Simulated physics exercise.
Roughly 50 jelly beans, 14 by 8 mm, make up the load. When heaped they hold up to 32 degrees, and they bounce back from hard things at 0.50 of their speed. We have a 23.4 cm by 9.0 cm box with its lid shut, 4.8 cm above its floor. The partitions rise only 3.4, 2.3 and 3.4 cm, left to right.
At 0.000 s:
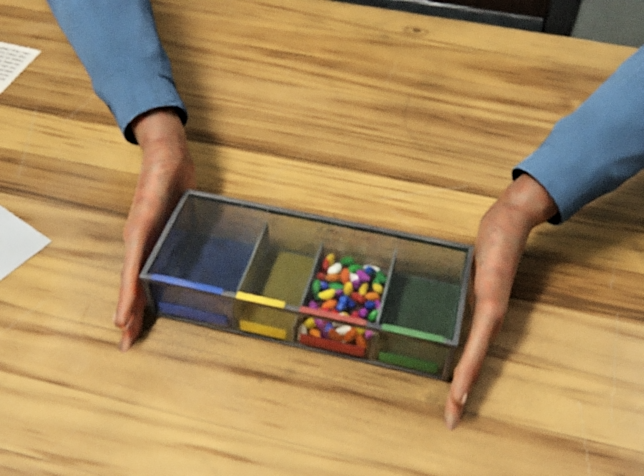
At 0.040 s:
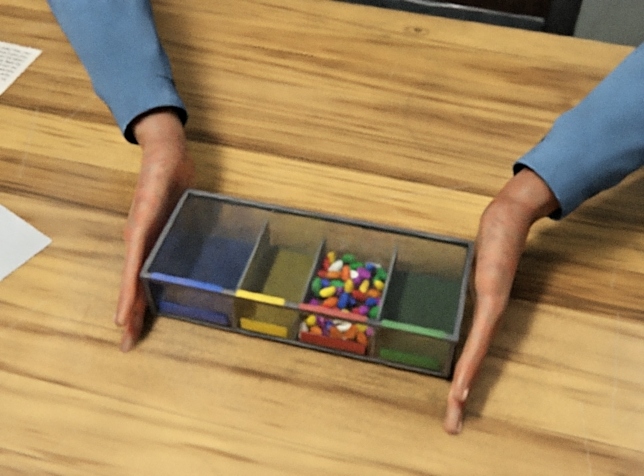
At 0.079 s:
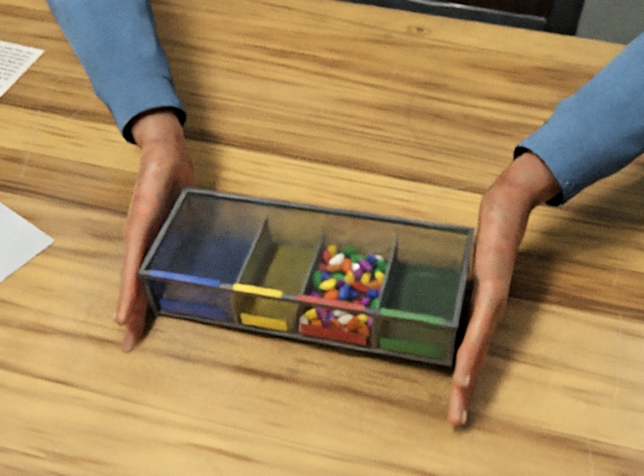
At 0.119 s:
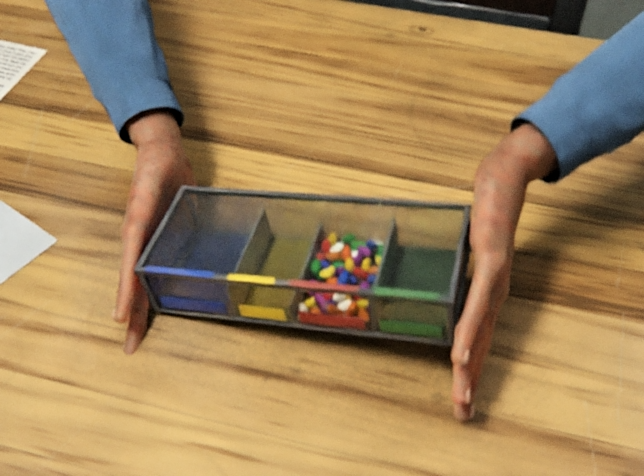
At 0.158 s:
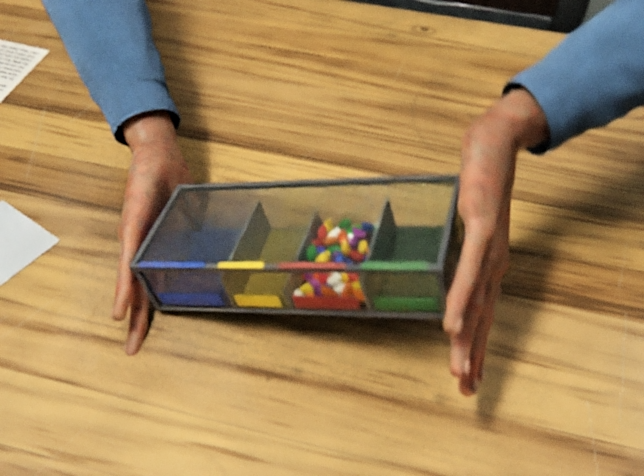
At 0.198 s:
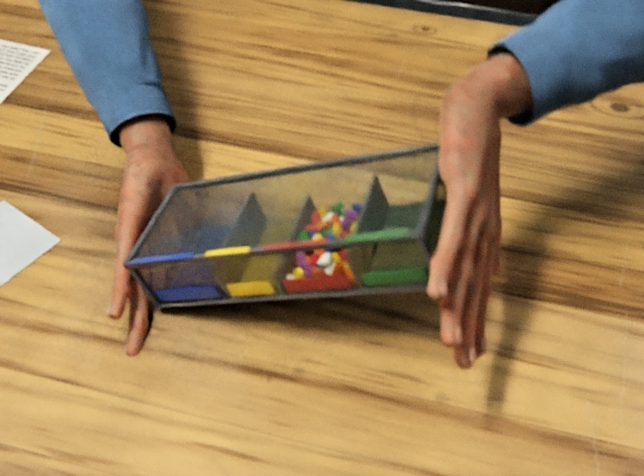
To begin with, a clear lidded box with blue, yellow, red and green sections sits level between two hands on a wooden table, colourful jelly beans filling the red section. The right hand then raises its end, slowly and then faster, tilting the box down toward the left, the beans still in red.
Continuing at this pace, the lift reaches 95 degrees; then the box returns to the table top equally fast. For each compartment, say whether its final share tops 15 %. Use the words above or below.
Red: Below; blue: Above; green: Below; yellow: Above.
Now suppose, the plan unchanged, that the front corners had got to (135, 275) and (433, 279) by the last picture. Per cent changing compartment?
Roughly 85 per cent.
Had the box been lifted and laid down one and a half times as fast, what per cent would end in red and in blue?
Then red would have 0 percent and blue 45 percent.
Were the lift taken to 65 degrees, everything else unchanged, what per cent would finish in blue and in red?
In per cent, blue comes to 5 and red to 75.
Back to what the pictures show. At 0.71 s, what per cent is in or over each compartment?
Red 35; blue 0; green 0; yellow 65.
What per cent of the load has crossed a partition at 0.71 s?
About 65 percent.
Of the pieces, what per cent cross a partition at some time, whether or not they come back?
Roughly 95 in a hundred.
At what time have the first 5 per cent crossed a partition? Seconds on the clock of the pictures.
Around 0.65 seconds.
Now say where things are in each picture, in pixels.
In the first frame, box tilt 0 degrees, front corners at (147, 276) and (452, 342); red 100 %.
In the second frame, box tilt 1 degrees, front corners at (147, 275) and (453, 338).
In the third frame, box tilt 5 degrees, front corners at (145, 272) and (452, 324), lowest corner left back.
In the fourth frame, box tilt 10 degrees, front corners at (142, 269) and (448, 299), lowest corner left back.
In the fifth frame, box tilt 17 degrees, front corners at (137, 266) and (437, 267), lowest corner left back.
In the sixth frame, box tilt 24 degrees, front corners at (130, 263) and (418, 233), lowest corner left back; red 100 %. The box's pace is about 175 degrees a second.
Then, at 0.71 s, tilt 94 degrees; red 35 %, yellow 65 %.
After 1.05 s, tilt 39 degrees; red 5 %, blue 45 %, yellow 50 %.
After 1.48 s, tilt 0 degrees; red 5 %, blue 45 %, yellow 50 %.
In the end, at 2.0 s, red 5 %, blue 45 %, green 0 %, yellow 50 %.
